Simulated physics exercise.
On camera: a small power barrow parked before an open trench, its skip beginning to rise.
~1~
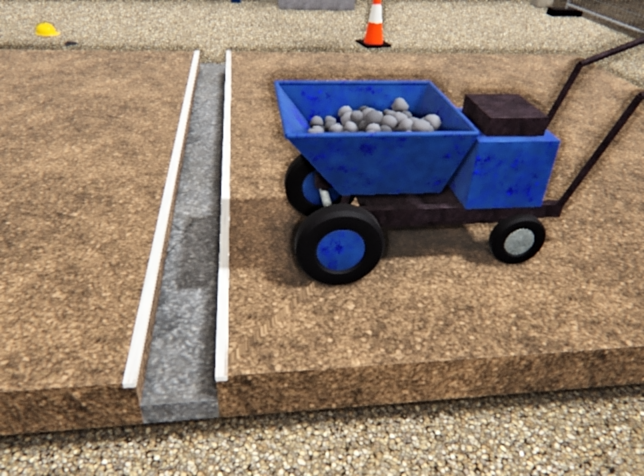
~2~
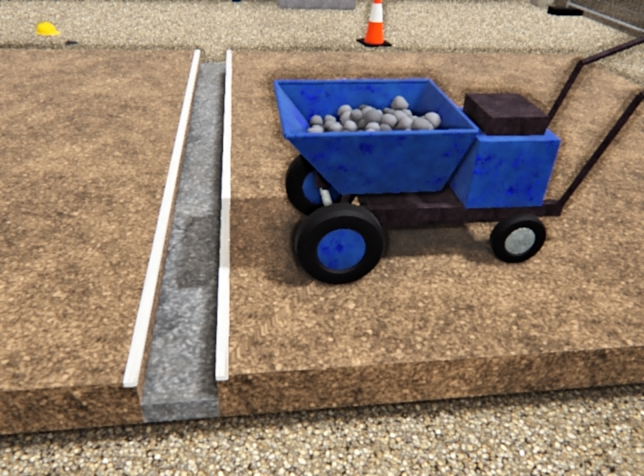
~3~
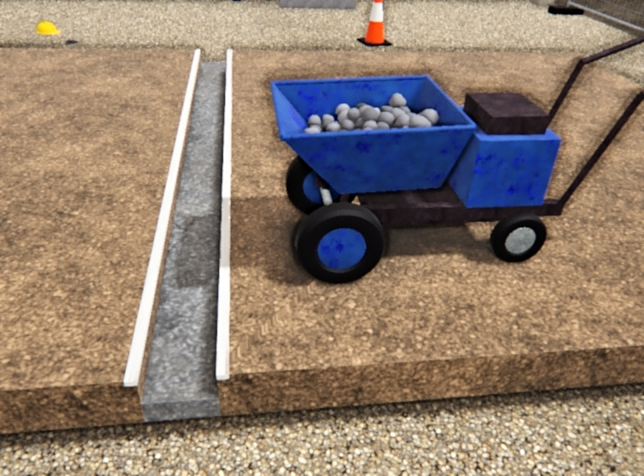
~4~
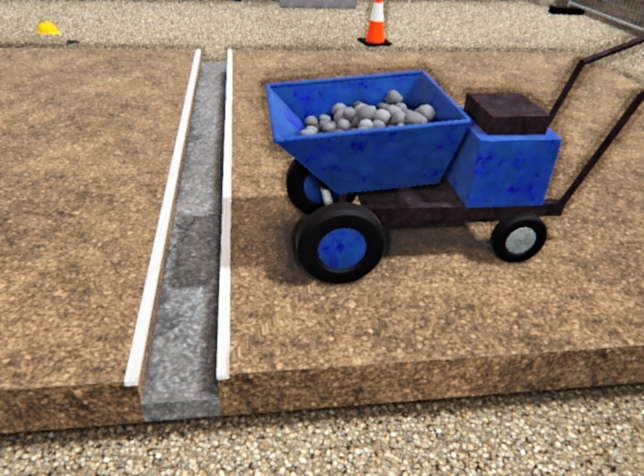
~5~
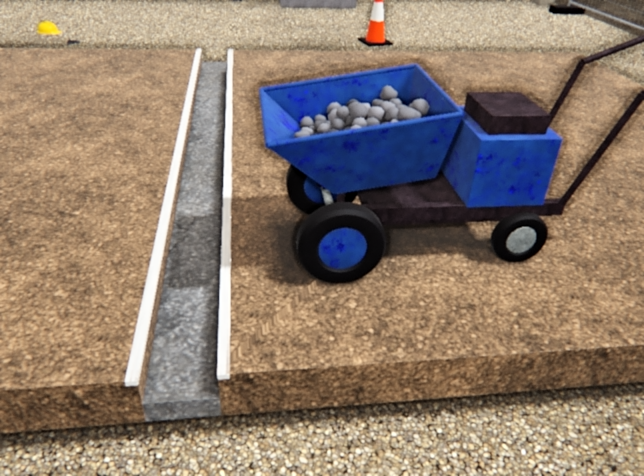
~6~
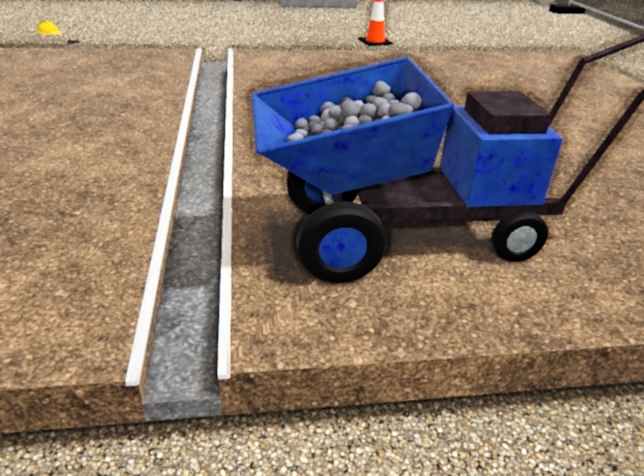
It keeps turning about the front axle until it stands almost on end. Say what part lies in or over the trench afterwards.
The trench ends with the larger part of it.
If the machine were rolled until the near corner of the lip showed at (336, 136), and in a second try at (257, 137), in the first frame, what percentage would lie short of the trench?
First some 20, then 0 per cent.
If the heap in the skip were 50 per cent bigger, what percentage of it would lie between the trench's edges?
Roughly 70 in a hundred.
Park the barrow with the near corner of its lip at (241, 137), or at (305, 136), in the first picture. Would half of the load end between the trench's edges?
At the first place less than half, at the second above a half.
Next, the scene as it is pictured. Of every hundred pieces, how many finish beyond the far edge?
Near 15 %.
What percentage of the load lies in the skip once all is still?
It comes to 5 per cent or so.
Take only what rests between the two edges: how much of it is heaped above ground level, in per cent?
Near 25 %.
Soon, skip tipped steeply; all in the skip.
A while on, skip tipped steeply; nearly all in the skip; a stray few in or heaped over the trench; a stray few falling.
Towards the end, skip tipped right over; about a third in the skip; about half in or heaped over the trench; a small part beyond it.
Finally, skip tipped right over; a small part in the skip; most in or heaped over the trench; a small part beyond it.
